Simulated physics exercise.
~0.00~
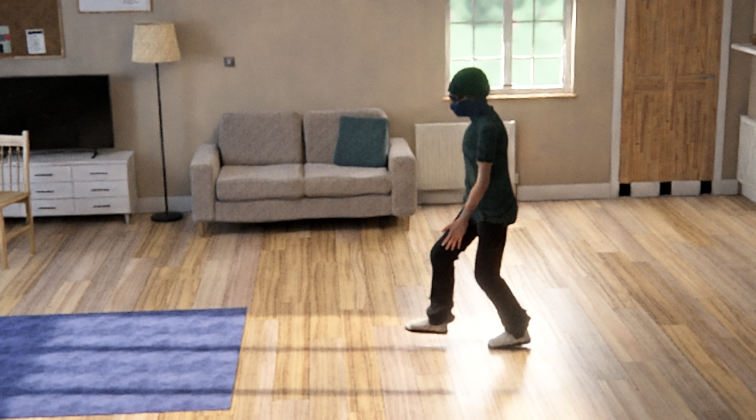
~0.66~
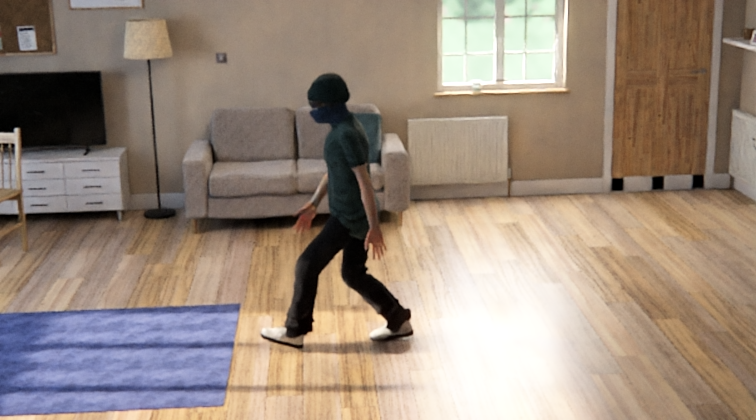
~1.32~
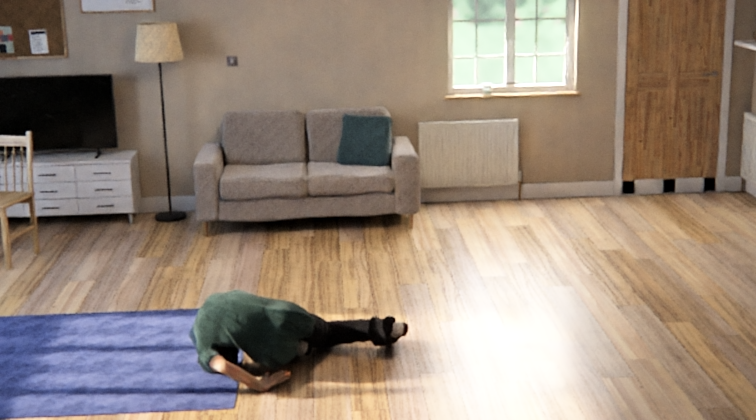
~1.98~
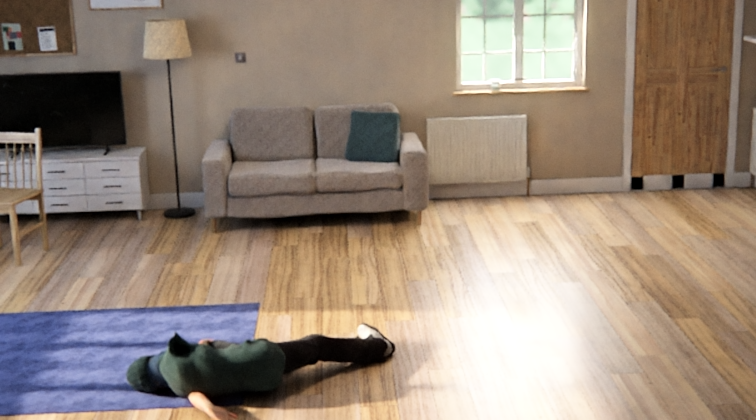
A person in a dark cap and face covering walked left across the wooden floor towards a blue mat, then crumpled forward and ended up lying with head and chest over the mat's near edge and legs stretched out behind on the floor.
